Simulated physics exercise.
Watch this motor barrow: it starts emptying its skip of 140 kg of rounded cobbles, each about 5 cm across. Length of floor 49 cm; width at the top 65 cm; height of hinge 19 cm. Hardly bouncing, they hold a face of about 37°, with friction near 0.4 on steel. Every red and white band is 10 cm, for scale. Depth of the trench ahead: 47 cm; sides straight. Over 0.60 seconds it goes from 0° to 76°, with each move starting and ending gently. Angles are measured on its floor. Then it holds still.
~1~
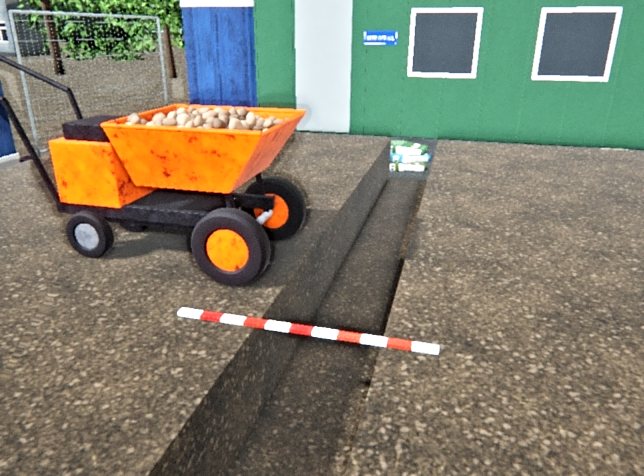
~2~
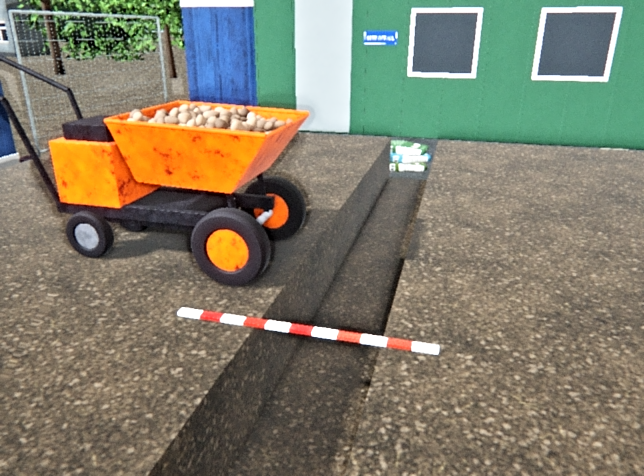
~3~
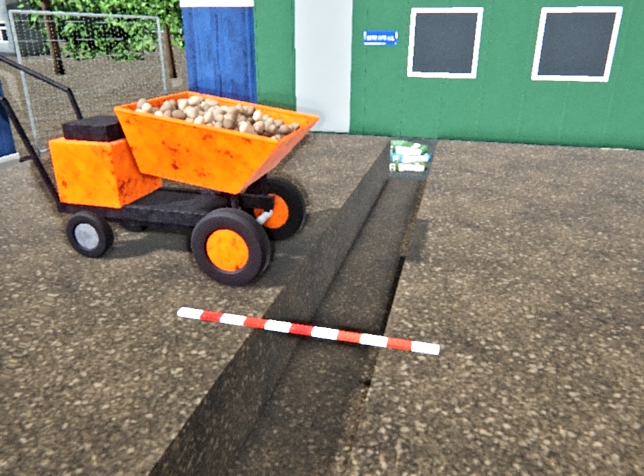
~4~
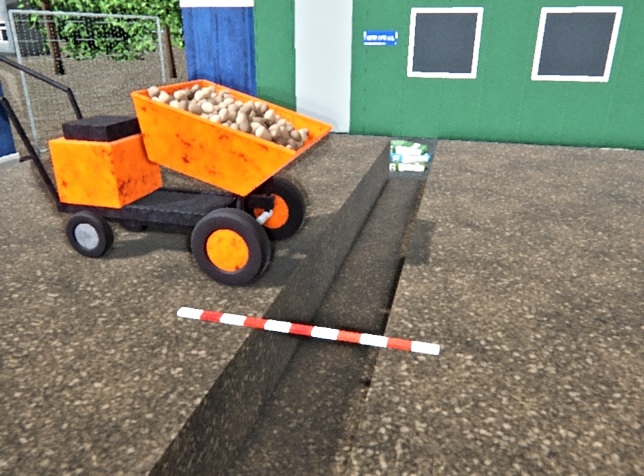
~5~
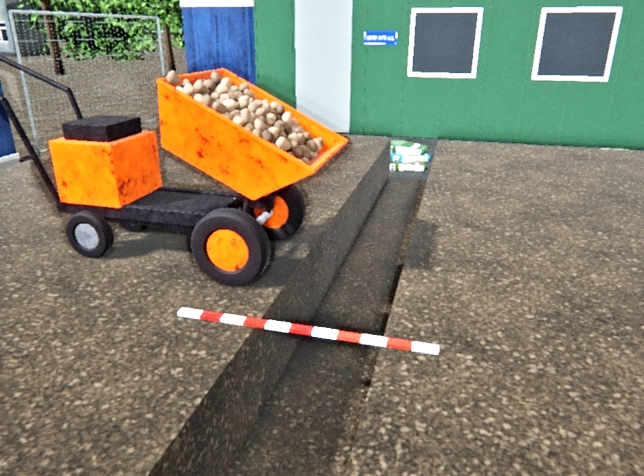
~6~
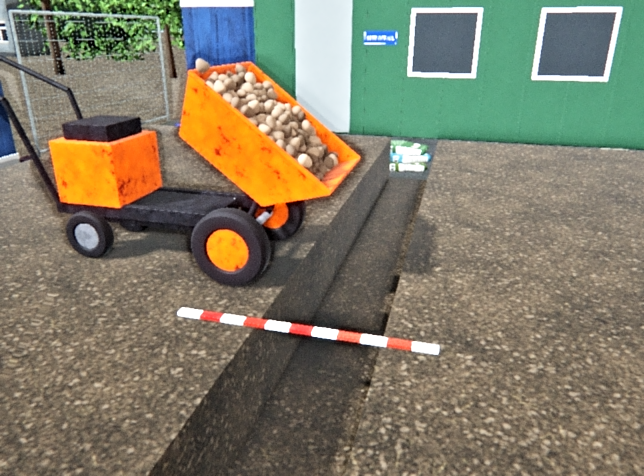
An orange motor barrow beside a trench steadily tilts its skip of rounded stones rightward.
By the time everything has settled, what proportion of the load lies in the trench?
About 45 percent of the load.
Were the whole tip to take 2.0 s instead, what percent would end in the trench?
I'd put it at some 70 in a hundred.
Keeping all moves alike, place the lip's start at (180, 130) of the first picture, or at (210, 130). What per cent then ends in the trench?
First place: Near 100%; second place: Near 90%.
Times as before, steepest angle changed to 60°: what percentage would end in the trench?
In that case near 30 per cent.
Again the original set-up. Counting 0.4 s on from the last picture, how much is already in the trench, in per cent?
I'd put it near 20 per cent.
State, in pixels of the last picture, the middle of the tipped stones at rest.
Look at roughly (421, 275).
Then, 0.1 s after the last picture the floor is at 64°, 100 % in the skip; the foremost stones are at (361, 216).
Then, 0.4 s after the last picture the floor is at 76°, 48 % in the skip, 18 % in the trench, 34 % past the trench; the foremost stones are at (464, 283).
Then, 0.7 s after the last picture the floor is at 76°, 8 % in the skip, 36 % in the trench, 55 % past the trench; the foremost stones are past the picture's edge.
Then, 2.7 s after the last picture the floor is at 76°, 0 % in the skip, 45 % in the trench, 55 % past the trench; the foremost stones are past the picture's edge.
